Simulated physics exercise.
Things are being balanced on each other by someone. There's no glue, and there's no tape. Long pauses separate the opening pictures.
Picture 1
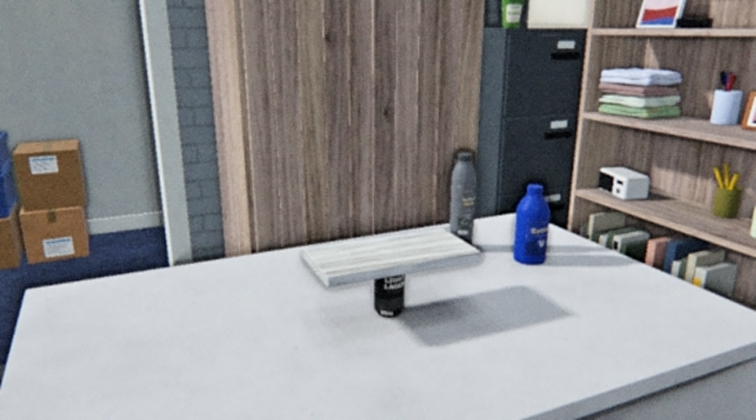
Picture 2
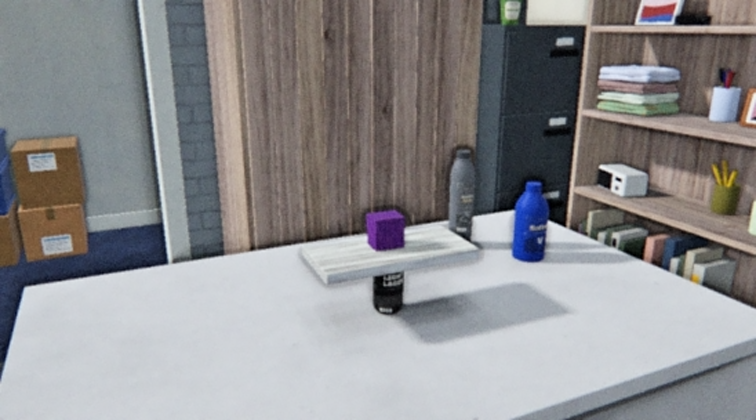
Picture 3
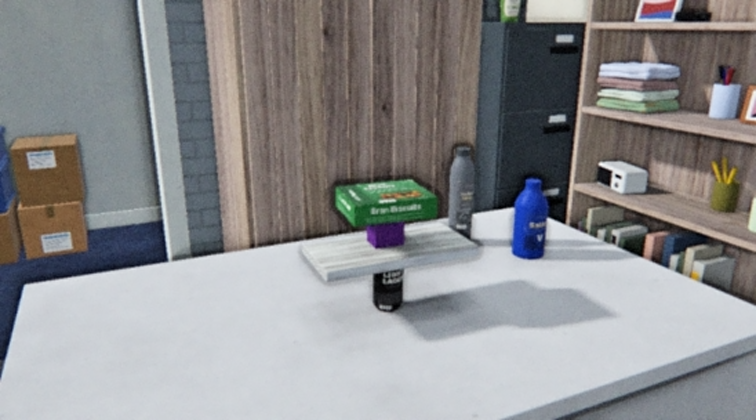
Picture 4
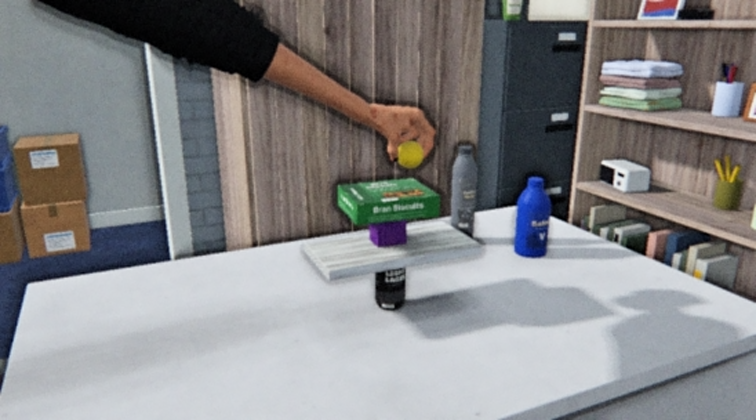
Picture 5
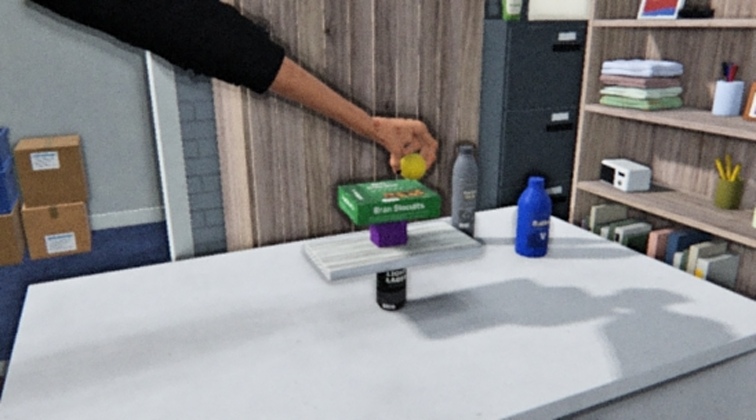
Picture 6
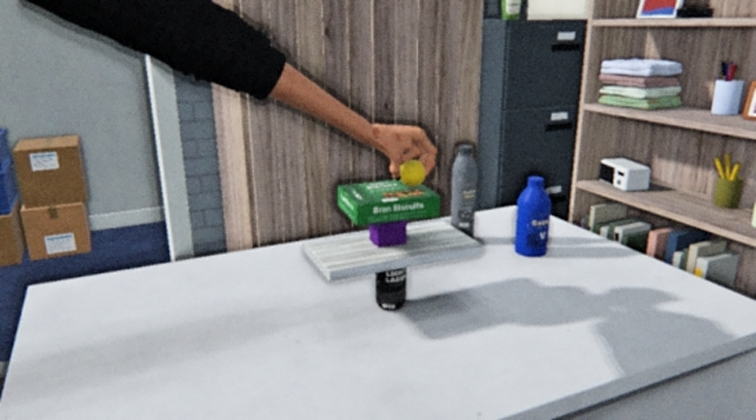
In a room with a wood-panelled wall, boxes at left and shelves at right, a nearly still, slightly raised view looks across a white table. A white board sits on a black can, with grey and blue bottles to the right, and a purple block, then a green biscuit box, appear stacked on it. A dark-sleeved arm reaches from the upper left and lowers a yellow lemon onto the box.
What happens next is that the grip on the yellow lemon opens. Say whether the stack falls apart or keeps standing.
Watch - nothing tips or drops.
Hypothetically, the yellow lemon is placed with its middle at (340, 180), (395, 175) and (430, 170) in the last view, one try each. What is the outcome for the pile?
First the pile topples, second it remains standing, third it topples.
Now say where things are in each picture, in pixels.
The last thing is not in view yet; black can (389, 287), in the first frame.
The last thing is not in view yet; purple block (386, 231), in the second frame.
The last thing is not in view yet; white board (390, 249), in the third frame.
Coming down; yellow lemon (410, 155); black can (390, 280), in the fourth frame.
Coming down; yellow lemon (413, 167); purple block (388, 227), in the fifth frame.
In place under the hand; yellow lemon (412, 174); white board (392, 248), in the sixth frame.
Then, 0.80 s on from there, no change.
Then, 1.90 s on from there, yellow lemon resting near (412, 174).
In the end, all 7 unmoved. At the end, from the last picture's camera, yellow lemon near (412, 174). The pile holds.
